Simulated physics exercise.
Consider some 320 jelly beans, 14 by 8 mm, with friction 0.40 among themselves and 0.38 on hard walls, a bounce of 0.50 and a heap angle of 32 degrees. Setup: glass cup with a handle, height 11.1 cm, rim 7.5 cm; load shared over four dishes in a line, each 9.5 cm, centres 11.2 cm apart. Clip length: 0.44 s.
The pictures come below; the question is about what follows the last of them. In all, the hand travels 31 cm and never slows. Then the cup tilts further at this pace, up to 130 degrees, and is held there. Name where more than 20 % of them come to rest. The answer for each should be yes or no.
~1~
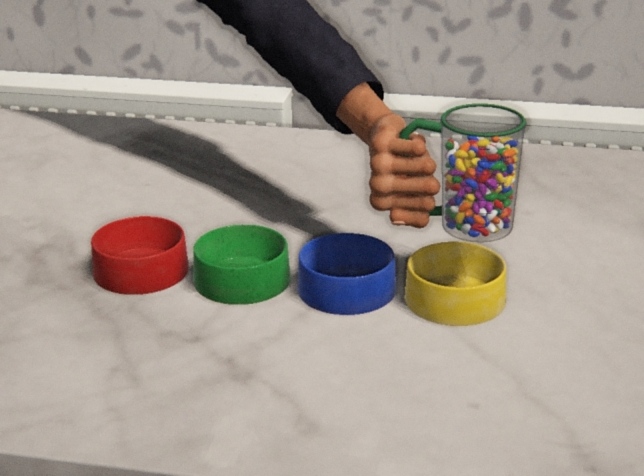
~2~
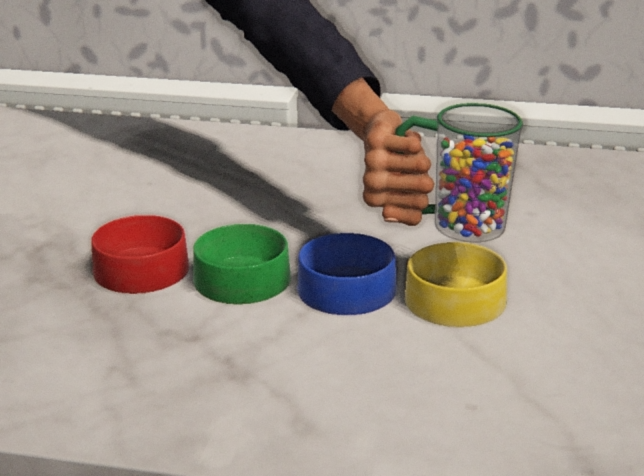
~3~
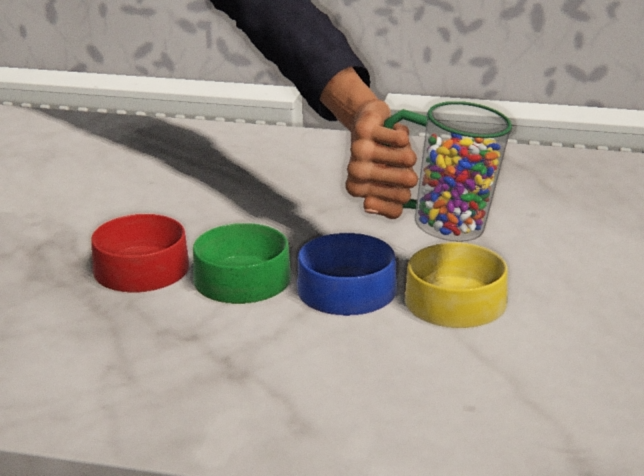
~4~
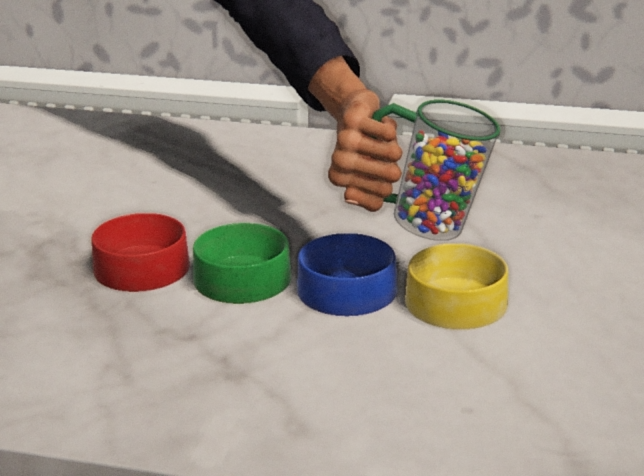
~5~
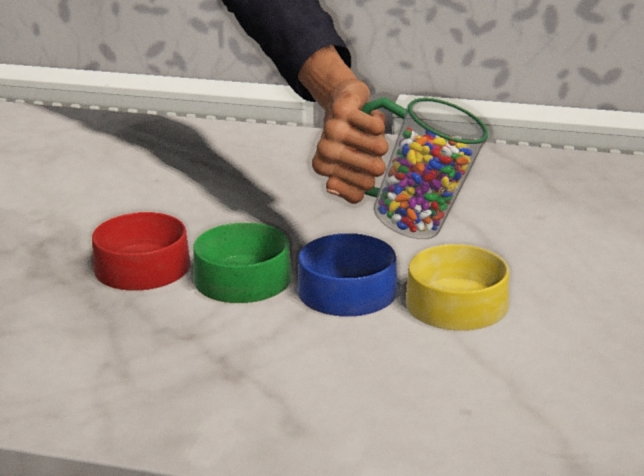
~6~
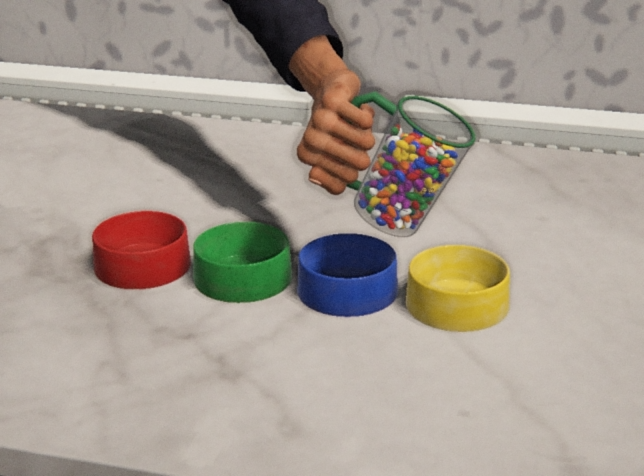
Red - no, blue - no, green - yes, yellow - no, counter - no.
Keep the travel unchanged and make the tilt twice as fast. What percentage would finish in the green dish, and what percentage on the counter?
In that case the green dish gets 0 and the counter gets 10.
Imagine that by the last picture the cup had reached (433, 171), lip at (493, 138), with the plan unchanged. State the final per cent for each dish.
Dish by dish: Red 0 percent, blue 10 percent, green 80 percent, yellow 0 percent.
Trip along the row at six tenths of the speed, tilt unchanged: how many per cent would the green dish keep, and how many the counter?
Green: 0; counter: 20.
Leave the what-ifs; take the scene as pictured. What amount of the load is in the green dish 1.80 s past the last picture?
Some 95 in a hundred by then.
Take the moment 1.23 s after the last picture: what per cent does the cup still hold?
Some 95 per cent of the load.
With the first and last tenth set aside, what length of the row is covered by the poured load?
Some 6 cm.
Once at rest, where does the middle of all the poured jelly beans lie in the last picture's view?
I'd say roughly (243, 254).
Then, 0.74 s after the last picture, tilt 74 degrees; cup holds 100 %.
Then, 1.23 s after the last picture, tilt 106 degrees; cup holds 95 %, green 5 %.
Then, 1.80 s after the last picture, tilt 130 degrees; cup holds 0 %, green 95 %.
In the end, red 0 %, blue 0 %, green 95 %, yellow 0 %, counter 5 %.
